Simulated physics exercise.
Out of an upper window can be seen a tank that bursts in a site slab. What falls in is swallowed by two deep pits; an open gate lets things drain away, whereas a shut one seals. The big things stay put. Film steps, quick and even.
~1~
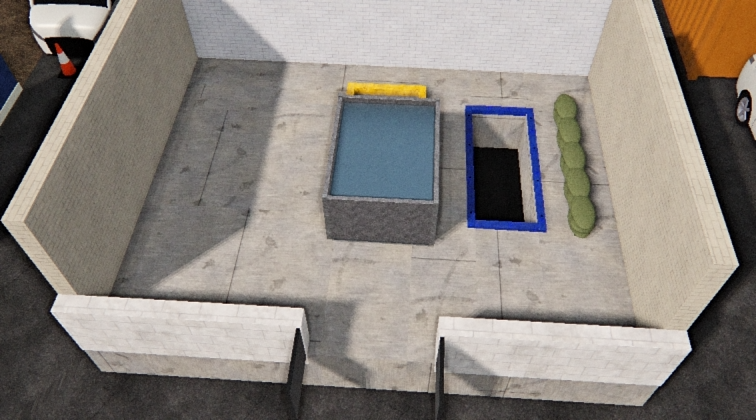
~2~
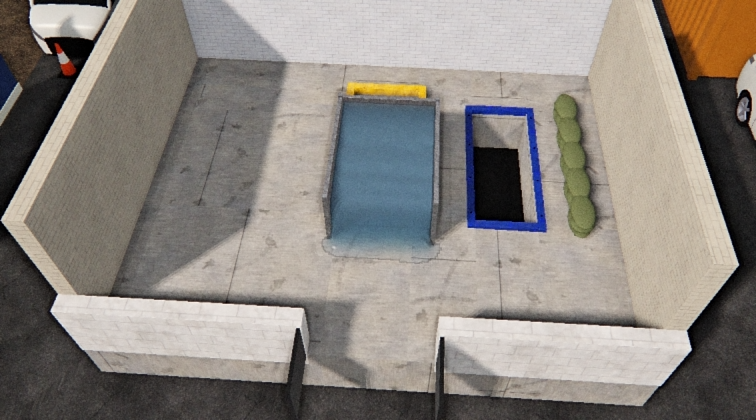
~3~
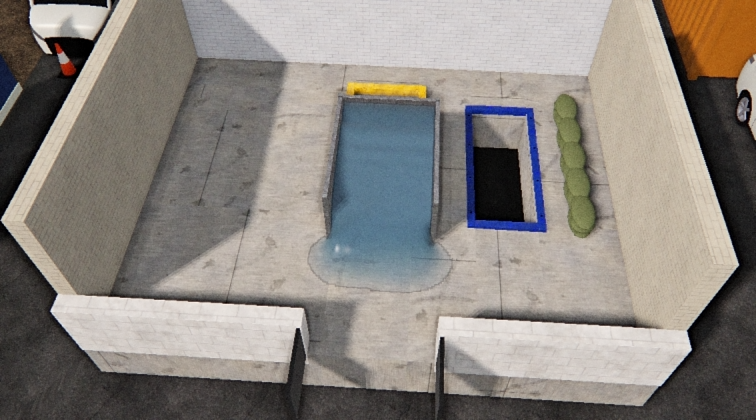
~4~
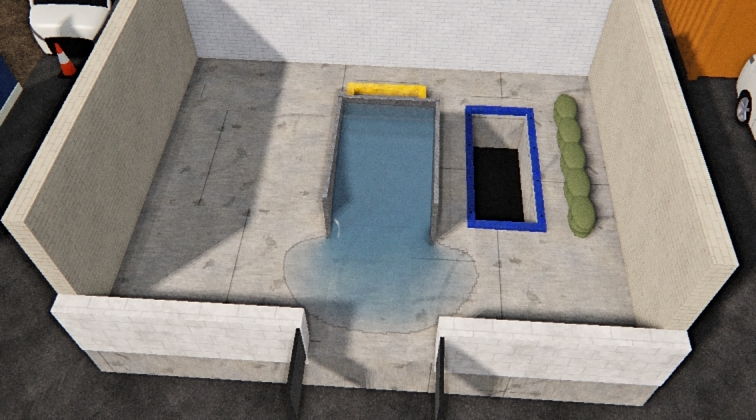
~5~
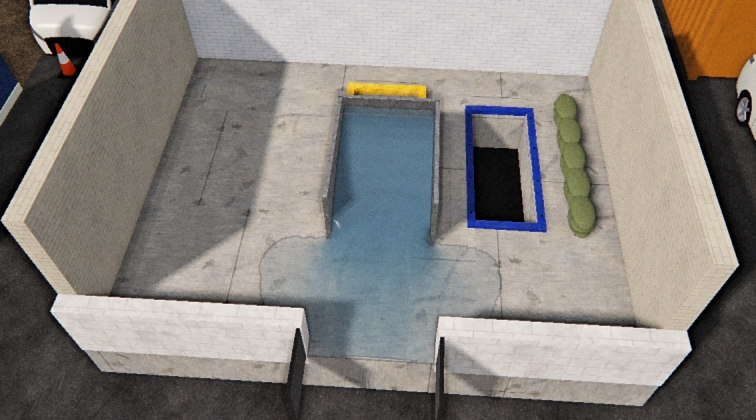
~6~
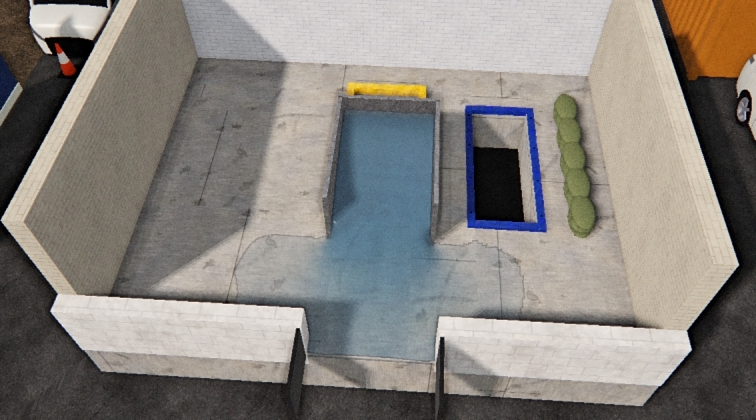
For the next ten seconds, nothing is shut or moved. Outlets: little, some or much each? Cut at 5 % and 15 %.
The gate: Much. The yellow pit: Little. The blue pit: Little.
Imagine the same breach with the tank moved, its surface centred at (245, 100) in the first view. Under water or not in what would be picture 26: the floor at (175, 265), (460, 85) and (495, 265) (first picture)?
Spot one wetted, spot two unwetted, spot three wetted.
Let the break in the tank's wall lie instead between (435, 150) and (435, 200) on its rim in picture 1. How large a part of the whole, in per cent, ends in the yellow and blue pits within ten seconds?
The yellow pit takes 0 per cent and the blue pit 40 per cent.
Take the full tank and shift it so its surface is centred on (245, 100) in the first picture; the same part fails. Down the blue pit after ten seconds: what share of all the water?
Within ten seconds the blue pit takes 8 percent of the total.
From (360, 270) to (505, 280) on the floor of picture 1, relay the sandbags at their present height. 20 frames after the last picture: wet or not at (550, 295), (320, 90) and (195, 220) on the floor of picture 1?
Order as asked - soaked through, safe, soaked through.
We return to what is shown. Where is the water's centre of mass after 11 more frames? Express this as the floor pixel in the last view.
Near pixel (379, 253).
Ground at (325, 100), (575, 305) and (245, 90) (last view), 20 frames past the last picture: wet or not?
Point 1: Unwetted; point 2: Inundated; point 3: Unwetted.
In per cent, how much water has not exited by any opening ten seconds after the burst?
About 38 per cent.
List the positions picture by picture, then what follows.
The open tank at (385, 149) is whole and still, in the first frame.
The front is at (436, 247), out from the gap at (381, 228), in the second frame.
Water pours out at (381, 228) and has run to (435, 280), in the third frame.
The front is at a hidden place, out from the gap at (381, 230), in the fourth frame.
Water pours out at (381, 230) and has run to a hidden place, in the fifth frame.
The front is at a hidden place, out from the gap at (381, 231), in the sixth frame.
A moment on, water covers 20 % of the floor; the gate 19 %, the yellow pit 0 %, the blue pit 0 %.
Next, water covers 30 % of the floor; the gate 36 %, the yellow pit 0 %, the blue pit 0 %.
Then, water covers 40 % of the floor; the gate 49 %, the yellow pit 0 %, the blue pit 0 %.
Later, water covers 75 % of the floor; the gate 57 %, the yellow pit 0 %, the blue pit 0 %.
In the end, water covers 80 % of the floor; the gate 62 %, the yellow pit 0 %, the blue pit 0 %.
